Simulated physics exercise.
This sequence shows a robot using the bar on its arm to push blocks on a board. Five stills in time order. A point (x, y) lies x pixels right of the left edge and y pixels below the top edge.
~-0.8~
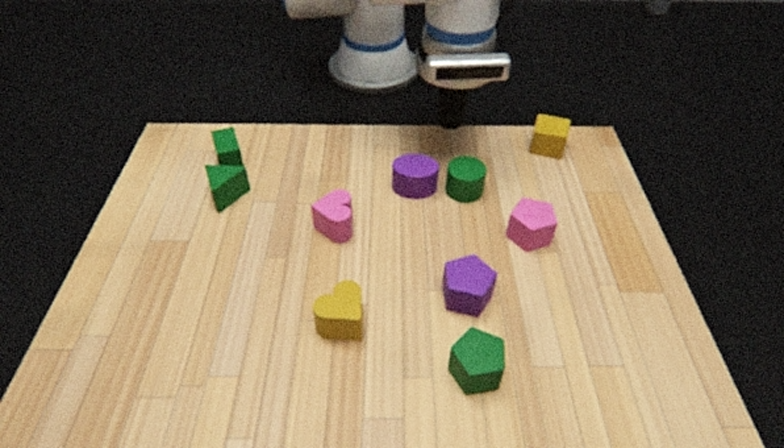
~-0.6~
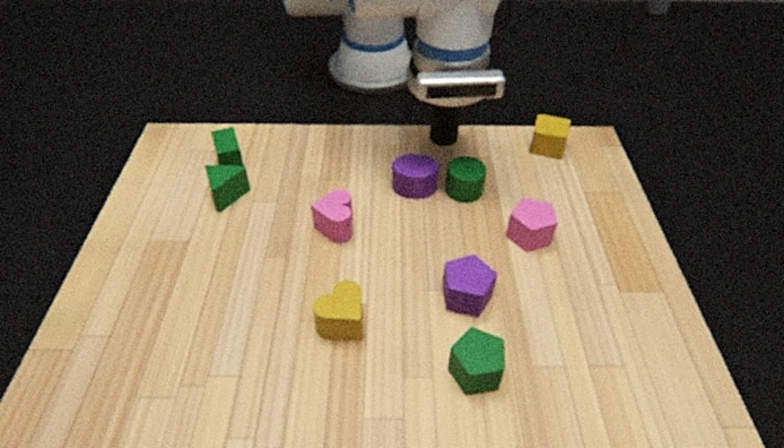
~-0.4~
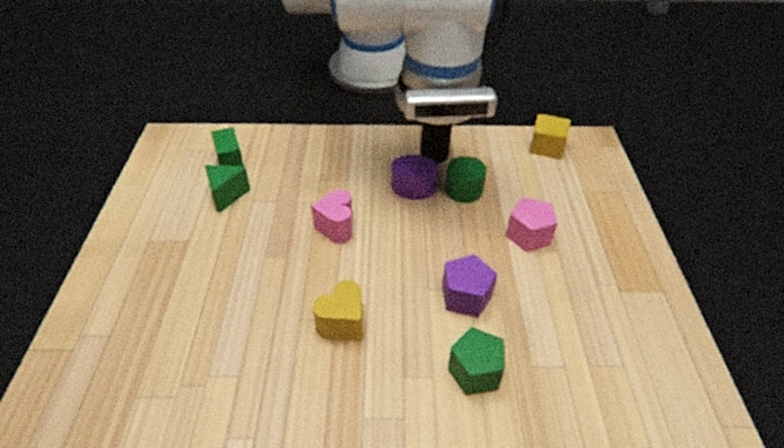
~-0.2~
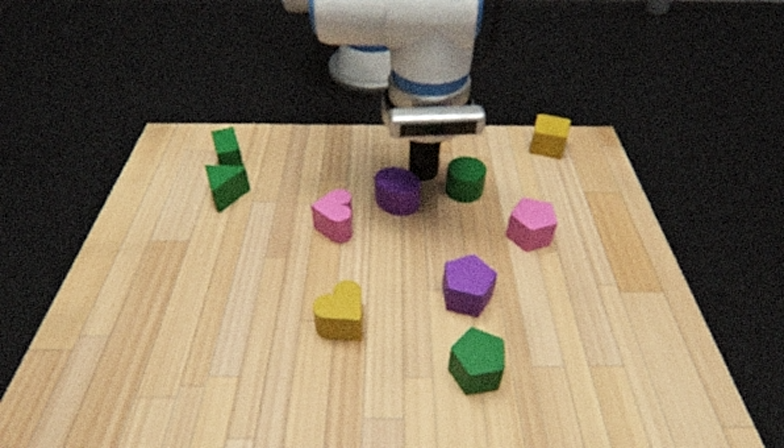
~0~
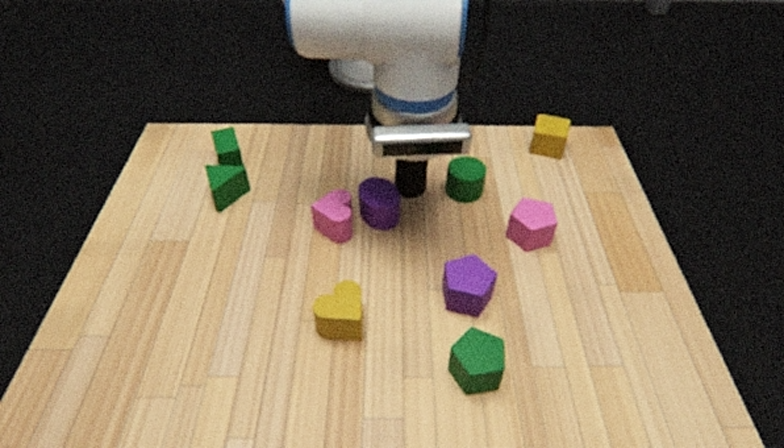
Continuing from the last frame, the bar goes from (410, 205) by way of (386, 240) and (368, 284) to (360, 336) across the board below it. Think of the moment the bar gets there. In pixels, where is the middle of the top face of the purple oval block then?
Around (352, 208).
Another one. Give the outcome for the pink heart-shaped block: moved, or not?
It is shoved along.
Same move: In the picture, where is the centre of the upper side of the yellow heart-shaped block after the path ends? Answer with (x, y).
Its top middle is near (316, 339).
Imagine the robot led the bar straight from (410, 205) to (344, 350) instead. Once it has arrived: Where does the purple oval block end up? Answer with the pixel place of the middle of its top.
The centre of its top face lies at (363, 204).
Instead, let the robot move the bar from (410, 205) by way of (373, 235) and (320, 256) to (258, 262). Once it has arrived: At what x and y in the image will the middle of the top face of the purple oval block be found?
Roughly at (237, 215).
The first path, step by step. One third of the way, bar at (386, 224); pink heart-shaped block at (316, 206); purple oval block at (352, 208), turned 55° clockwise.
Two thirds of the way, bar at (368, 267); pink heart-shaped block at (316, 206); purple oval block at (352, 208), turned 55° clockwise.
At the end, bar at (359, 320); pink heart-shaped block at (316, 206); yellow heart-shaped block at (316, 339), turned 40° clockwise; purple oval block at (352, 208), turned 55° clockwise; green circular block in place.
